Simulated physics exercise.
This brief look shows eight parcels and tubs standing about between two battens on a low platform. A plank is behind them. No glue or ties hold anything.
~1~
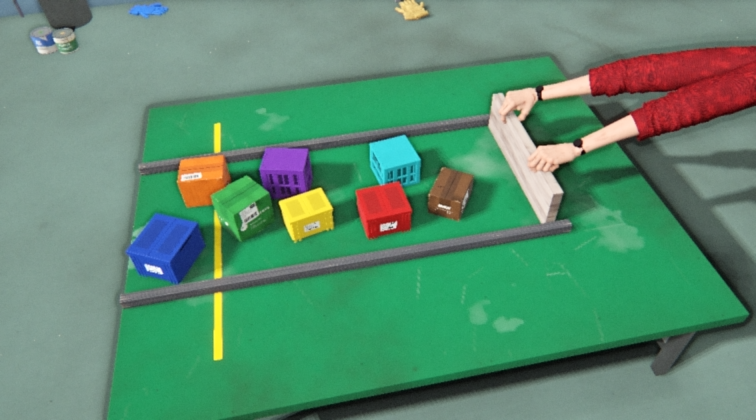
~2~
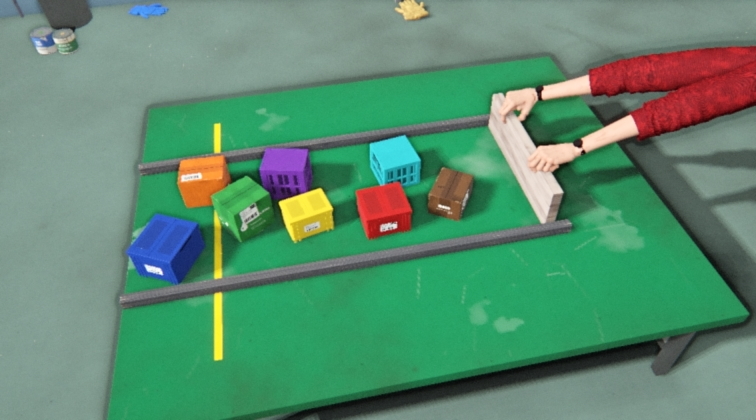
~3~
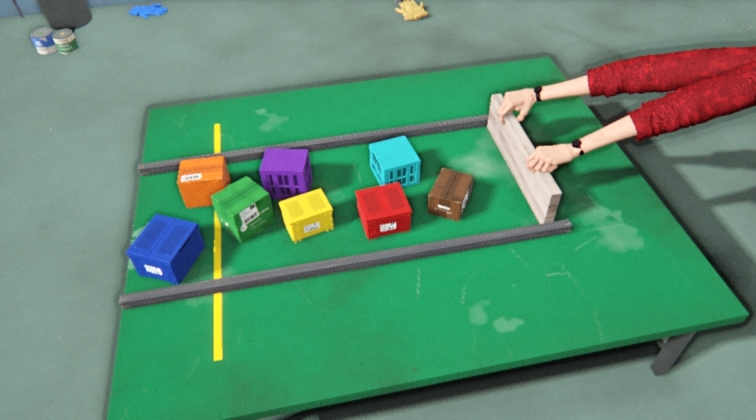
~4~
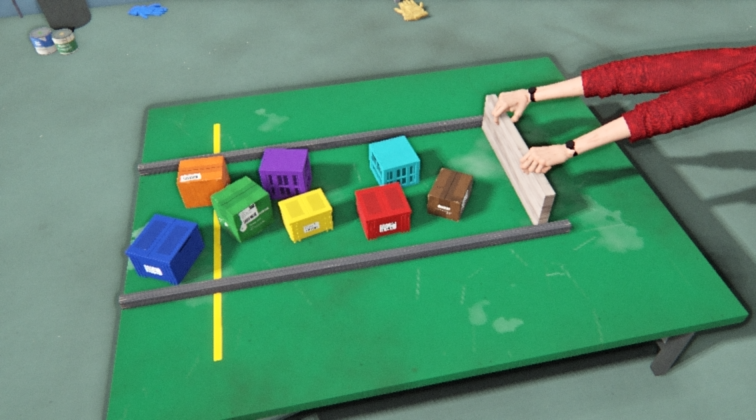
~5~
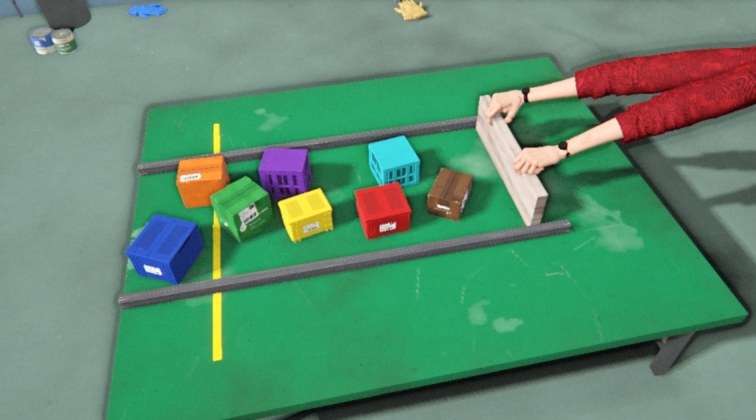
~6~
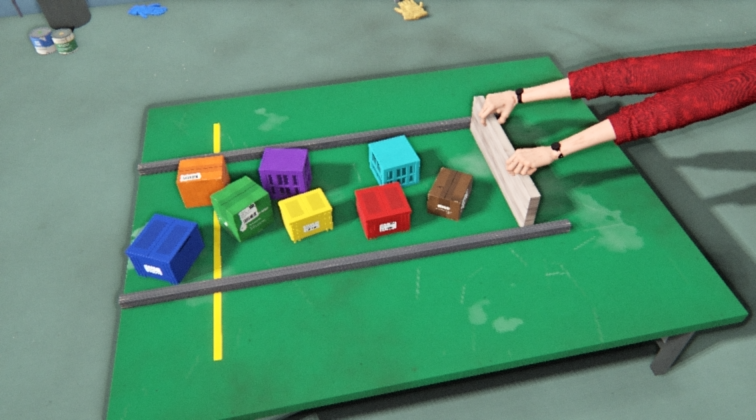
A plank held by two hands in red sleeves shifts slightly left between two battens on a green platform, while eight colourful boxes and crates, some near a yellow tape line, stay still in front of it.
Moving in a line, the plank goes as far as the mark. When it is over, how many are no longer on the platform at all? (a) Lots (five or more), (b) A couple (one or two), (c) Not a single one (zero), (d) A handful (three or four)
d.
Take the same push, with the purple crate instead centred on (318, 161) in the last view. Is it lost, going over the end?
Starting there, it stays aboard.
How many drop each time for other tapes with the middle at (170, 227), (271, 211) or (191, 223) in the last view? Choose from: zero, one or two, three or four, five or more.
Result per tape, in order - at least five / just one or two / at least five.
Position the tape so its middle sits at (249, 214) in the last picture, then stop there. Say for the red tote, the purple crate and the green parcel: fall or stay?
Per object: Red tote stays, purple crate stays, green parcel goes.
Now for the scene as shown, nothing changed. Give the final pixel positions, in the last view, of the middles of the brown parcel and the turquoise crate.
I'd put one at around (197, 240) and the other at around (194, 192).
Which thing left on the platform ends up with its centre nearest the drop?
The purple crate ends up foremost.
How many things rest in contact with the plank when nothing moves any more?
Contact count: 2.
Soon after, none off yet; blue tote at rest near (168, 249); orange box at rest near (205, 182); green parcel at rest near (243, 209).
After that, none off yet; blue tote displaced a little near (158, 252); orange box at rest near (205, 182); green parcel displaced well along near (174, 208).
In the end, the number that fall off is three or four; gone, yellow tote, green parcel, orange box and blue tote.
